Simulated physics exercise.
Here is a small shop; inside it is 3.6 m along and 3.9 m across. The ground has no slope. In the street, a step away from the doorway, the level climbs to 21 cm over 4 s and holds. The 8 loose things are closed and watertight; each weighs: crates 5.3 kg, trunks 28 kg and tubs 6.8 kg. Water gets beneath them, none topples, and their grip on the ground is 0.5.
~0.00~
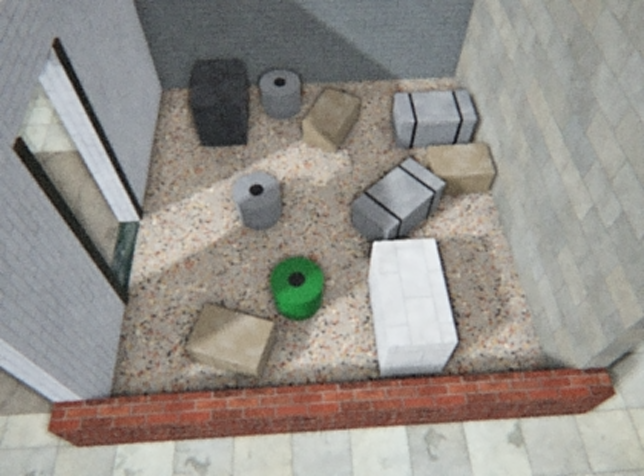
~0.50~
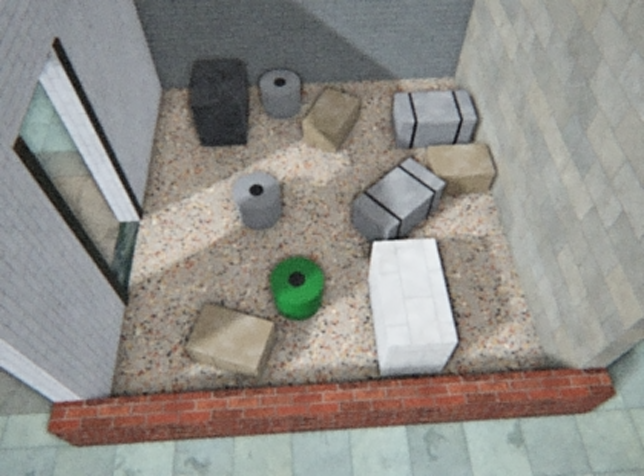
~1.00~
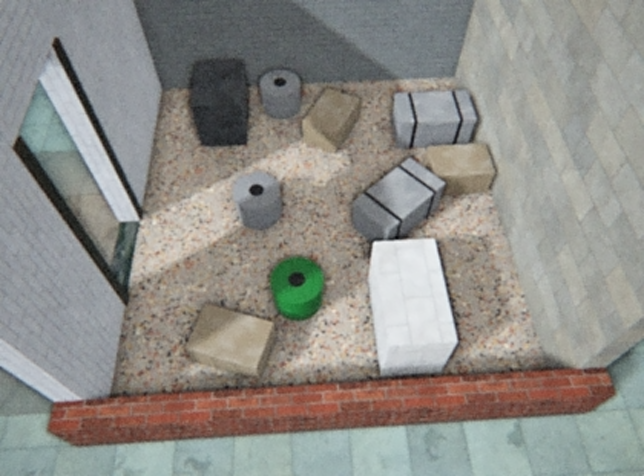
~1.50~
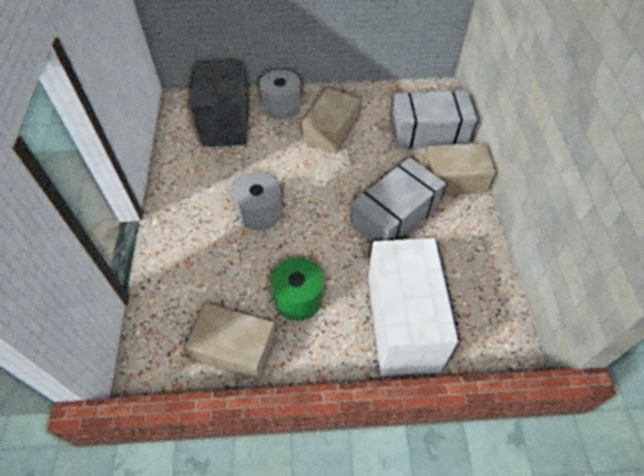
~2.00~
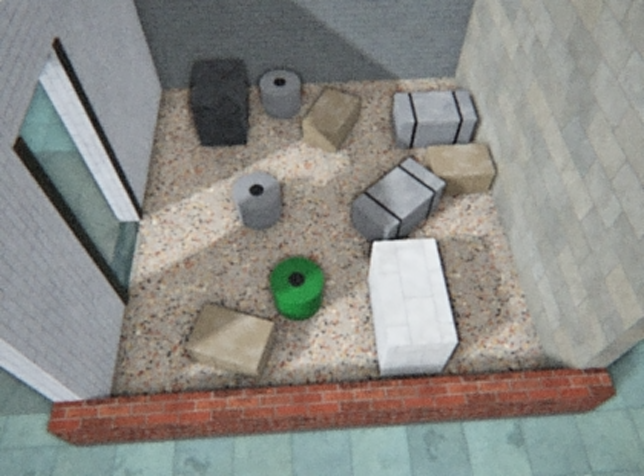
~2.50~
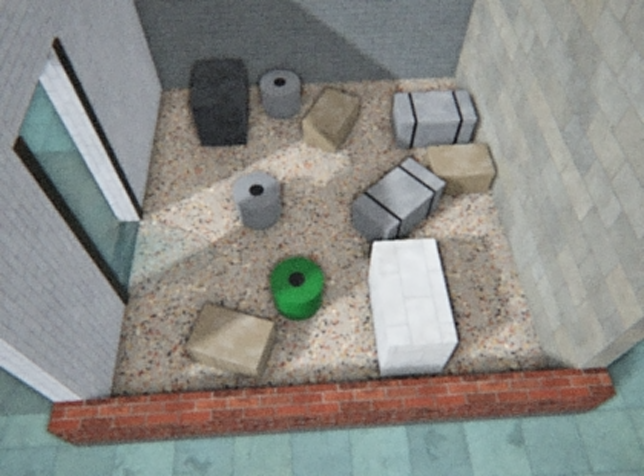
Small walled shop room with still boxes and tubs, greenish water spreading over the paving outside and reaching the doorway at left.
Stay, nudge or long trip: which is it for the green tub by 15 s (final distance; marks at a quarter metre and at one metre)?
The green tub slides a little.
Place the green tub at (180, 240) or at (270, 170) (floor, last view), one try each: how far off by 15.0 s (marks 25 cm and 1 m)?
In turn: It travels far; it is nudged along.
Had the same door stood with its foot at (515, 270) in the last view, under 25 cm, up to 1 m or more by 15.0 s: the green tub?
In that case the green tub slides a little.
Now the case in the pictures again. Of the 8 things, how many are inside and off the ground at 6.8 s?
5 of them.
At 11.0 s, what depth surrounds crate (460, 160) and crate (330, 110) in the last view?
Roughly 9 and 12 cm.
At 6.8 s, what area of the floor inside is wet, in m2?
Roughly 11.5 m2.
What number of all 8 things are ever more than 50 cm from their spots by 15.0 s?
That makes 6.
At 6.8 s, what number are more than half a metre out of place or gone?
I count 3.
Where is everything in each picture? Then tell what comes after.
The green tub at (297, 280), on the bottom; 0.0 m2 under water; 0 of 8 have shifted, in the first picture.
The green tub at (297, 280) rests on the ground; water covers 0.0 m2; 0 of 8 have shifted, in the second picture.
The green tub at (297, 280), on the bottom; water covers 0.0 m2; 0 of 8 have shifted, in the third picture.
The green tub at (297, 280), on the bottom; water covers 0.0 m2; 0 of 8 have shifted, in the fourth picture.
The green tub at (297, 280) rests on the ground; water covers 0.0 m2; 0 of 8 have shifted, in the fifth picture.
The green tub at (297, 280) rests on the ground; water covers 0.4 m2; 0 of 8 have shifted, in the sixth picture.
After 3.5 s the green tub is near (297, 280), 0.0 m from its start, aground; 0 afloat.
After 6.8 s the green tub is near (327, 354), 0.7 m from its start, afloat; 5 afloat.
After 11.0 s the green tub is near (129, 337), 1.4 m from its start, afloat; 8 afloat.
After 15.0 s the green tub is near (351, 334), 0.7 m from its start, afloat; 8 afloat.
